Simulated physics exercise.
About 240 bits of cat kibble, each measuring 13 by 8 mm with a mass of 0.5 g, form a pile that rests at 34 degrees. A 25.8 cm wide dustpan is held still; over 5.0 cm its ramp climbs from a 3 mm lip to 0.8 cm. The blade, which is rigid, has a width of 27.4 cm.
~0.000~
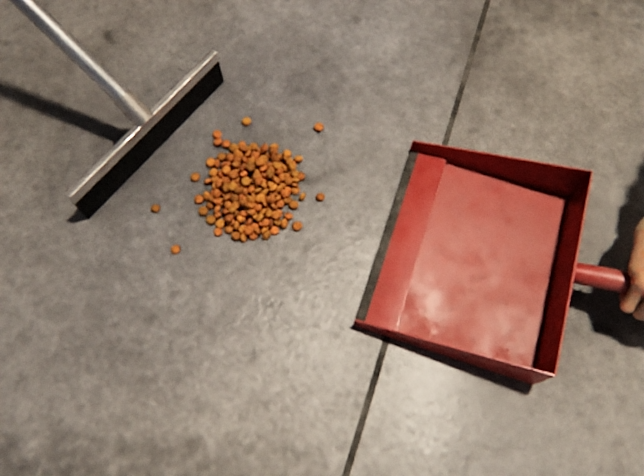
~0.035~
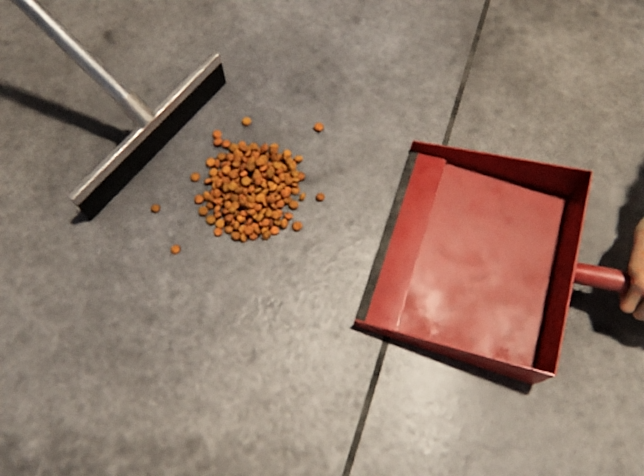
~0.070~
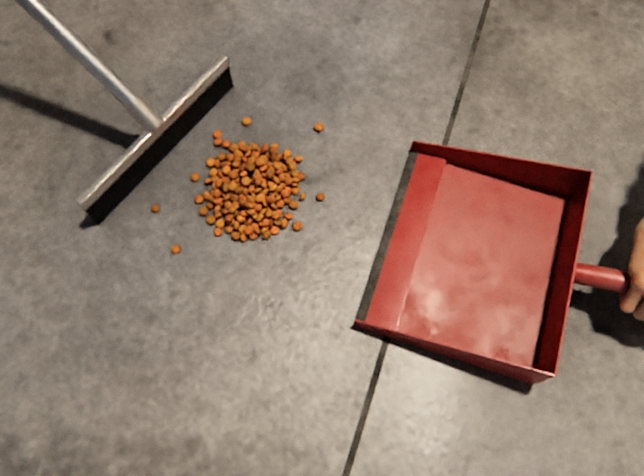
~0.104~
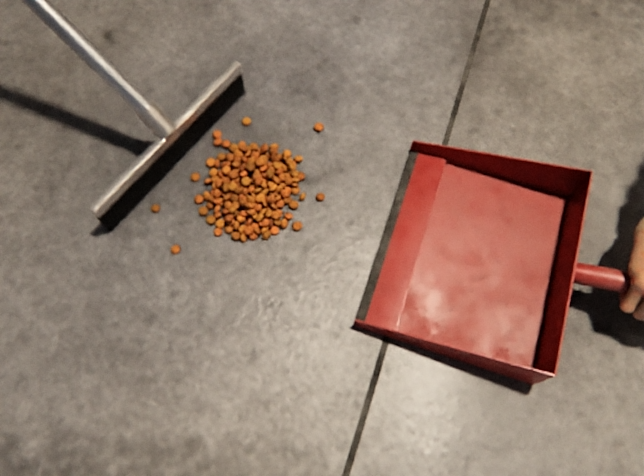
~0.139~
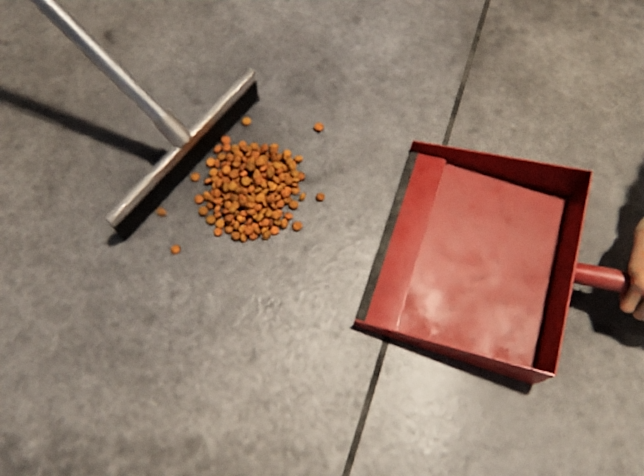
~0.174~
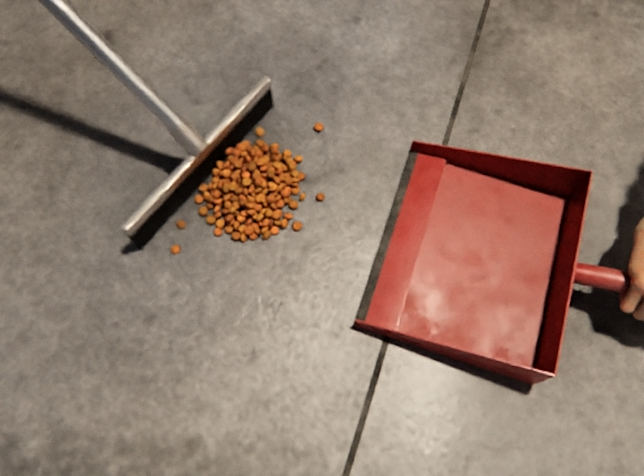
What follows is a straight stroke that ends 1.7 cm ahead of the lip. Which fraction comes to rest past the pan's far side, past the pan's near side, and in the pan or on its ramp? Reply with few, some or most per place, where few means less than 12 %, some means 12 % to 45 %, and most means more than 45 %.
Past the pan's far side = few, past the pan's near side = few, in the pan or on its ramp = some.
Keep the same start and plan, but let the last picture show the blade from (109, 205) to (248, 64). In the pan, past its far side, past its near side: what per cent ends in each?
The pan gets 5, the far side 0 and the near side 0.
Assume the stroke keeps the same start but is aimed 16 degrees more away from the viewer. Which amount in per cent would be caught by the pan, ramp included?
In that case around 10 per cent.
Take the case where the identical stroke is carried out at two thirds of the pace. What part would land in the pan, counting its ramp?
Then near 15 in a hundred.
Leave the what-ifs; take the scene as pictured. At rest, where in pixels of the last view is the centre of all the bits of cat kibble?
Centre at rest, approx.: (361, 254) px.
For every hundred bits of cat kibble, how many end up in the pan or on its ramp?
Roughly 20 %.
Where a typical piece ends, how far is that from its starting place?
About 18 cm.
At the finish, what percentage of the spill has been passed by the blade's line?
Estimate: Near 0 %.
After 0.32 s, middle of the blade 15 cm from the lip; 0 % over the lip, far side 0 %, near side 0 %.
After 0.42 s, middle of the blade 8 cm from the lip; 0 % over the lip, far side 0 %, near side 0 %.
Then, at 0.66 s, middle of the blade 6 cm from the lip; 20 % over the lip, far side 0 %, near side 5 %.
In the end, at 1.1 s, far side 0 %, near side 5 %, pan 20 %, in front of the lip or behind the blade 75 %.
